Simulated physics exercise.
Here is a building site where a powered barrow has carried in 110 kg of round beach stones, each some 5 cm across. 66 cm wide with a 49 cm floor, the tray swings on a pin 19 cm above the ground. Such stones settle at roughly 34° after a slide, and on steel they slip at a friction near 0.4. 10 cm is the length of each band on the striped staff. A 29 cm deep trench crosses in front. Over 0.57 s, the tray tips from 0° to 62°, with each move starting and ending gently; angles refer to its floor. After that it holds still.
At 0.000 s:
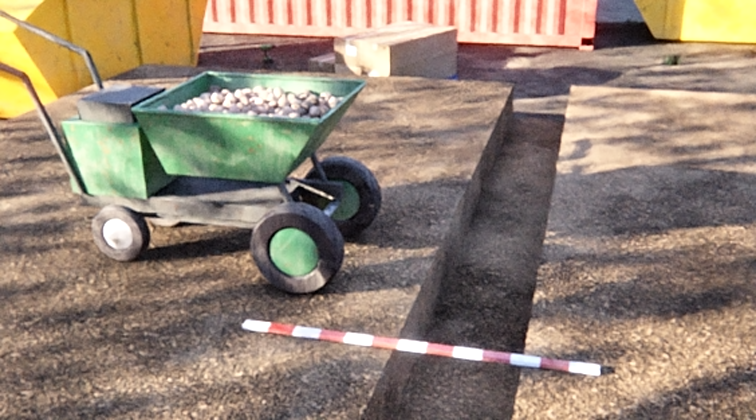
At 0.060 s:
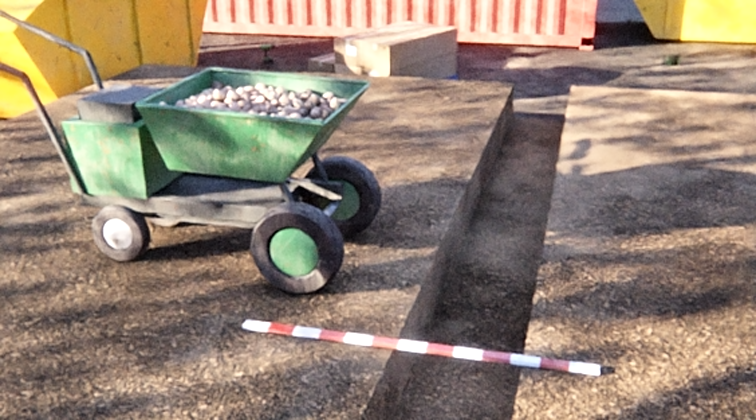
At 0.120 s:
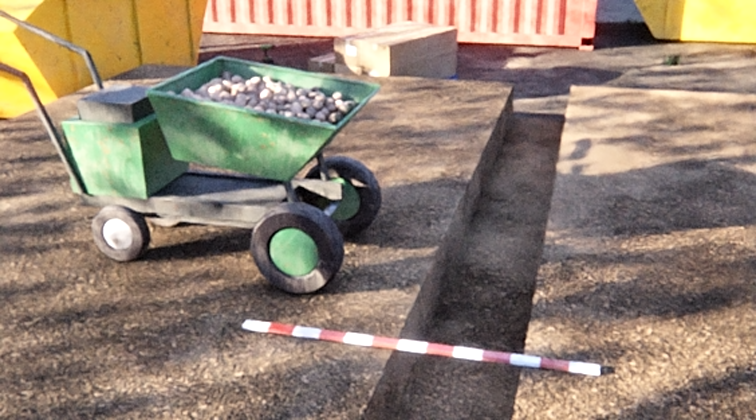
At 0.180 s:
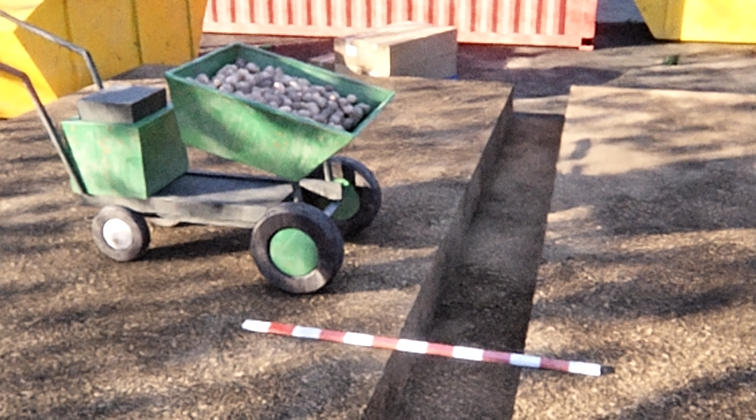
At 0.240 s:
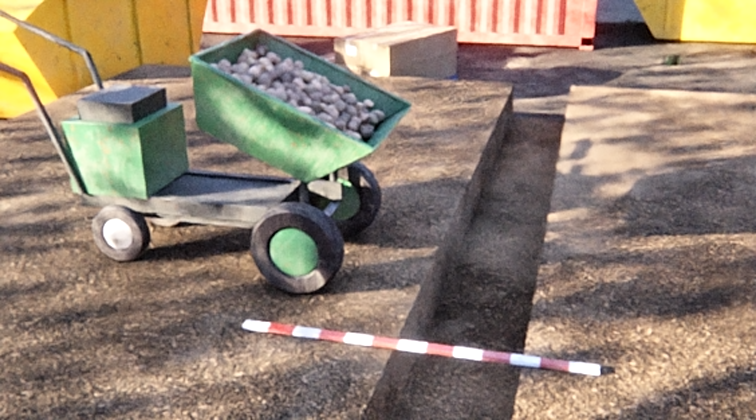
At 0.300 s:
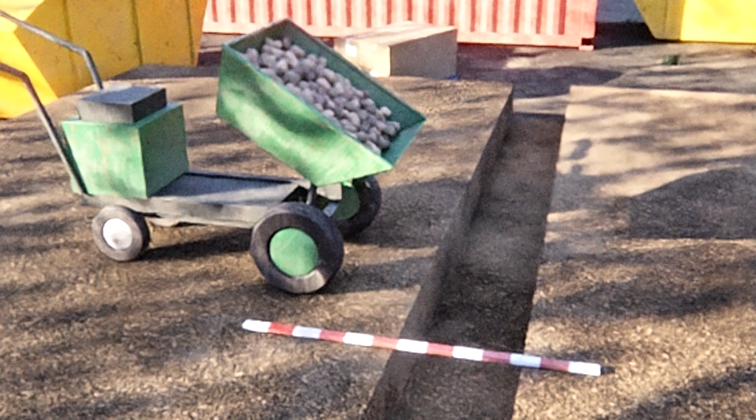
A green tray full of round stones tilted slowly forward to the right on its small wheeled barrow, its back end rising steadily, while the wheels stayed put beside a trench and a red-and-white pole.
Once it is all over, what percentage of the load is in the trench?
Roughly 66 percent of the load is in the trench.
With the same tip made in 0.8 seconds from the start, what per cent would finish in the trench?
Roughly 80% would finish there.
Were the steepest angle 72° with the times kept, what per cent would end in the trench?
About 70%.
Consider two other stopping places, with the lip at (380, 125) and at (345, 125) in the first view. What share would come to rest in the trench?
Near 30 and near 50 percent.
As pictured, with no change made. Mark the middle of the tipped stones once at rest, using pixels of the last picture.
I'd point to around (506, 324).
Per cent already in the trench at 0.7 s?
Close to 20 per cent at that time.
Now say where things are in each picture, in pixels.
In the first frame, the tray is at 0°, its lip at (319, 122); the top of the load is at (261, 99).
The second frame shows lip at (323, 124), floor tilted 2°, highest stones at (242, 96); the stones move at 0.5 m/s on average.
The third frame shows lip at (336, 128), floor tilted 7°, highest stones at (229, 84); the stones move at 0.9 m/s on average.
In the fourth frame, the tray is at 15°, its lip at (353, 137); the top of the load is at (240, 71); the stones move at 1.3 m/s on average.
The fifth frame shows lip at (373, 150), floor tilted 24°, highest stones at (258, 58); the stones move at 1.5 m/s on average.
The sixth frame shows lip at (392, 168), floor tilted 33°, highest stones at (280, 47); the stones move at 1.5 m/s on average.
After 0.4 s the floor is at 53°; 100 % in the tray; the foremost stones are at (413, 178).
After 0.7 s the floor is at 62°; 82 % in the tray, 18 % in the trench; the foremost stones are at (514, 246).
After 1.0 s the floor is at 62°; 31 % in the tray, 40 % in the trench, 29 % past the trench; the foremost stones are at (697, 285).
After 3.0 s the floor is at 62°; 5 % in the tray, 66 % in the trench, 29 % past the trench; the foremost stones are past the picture's edge.
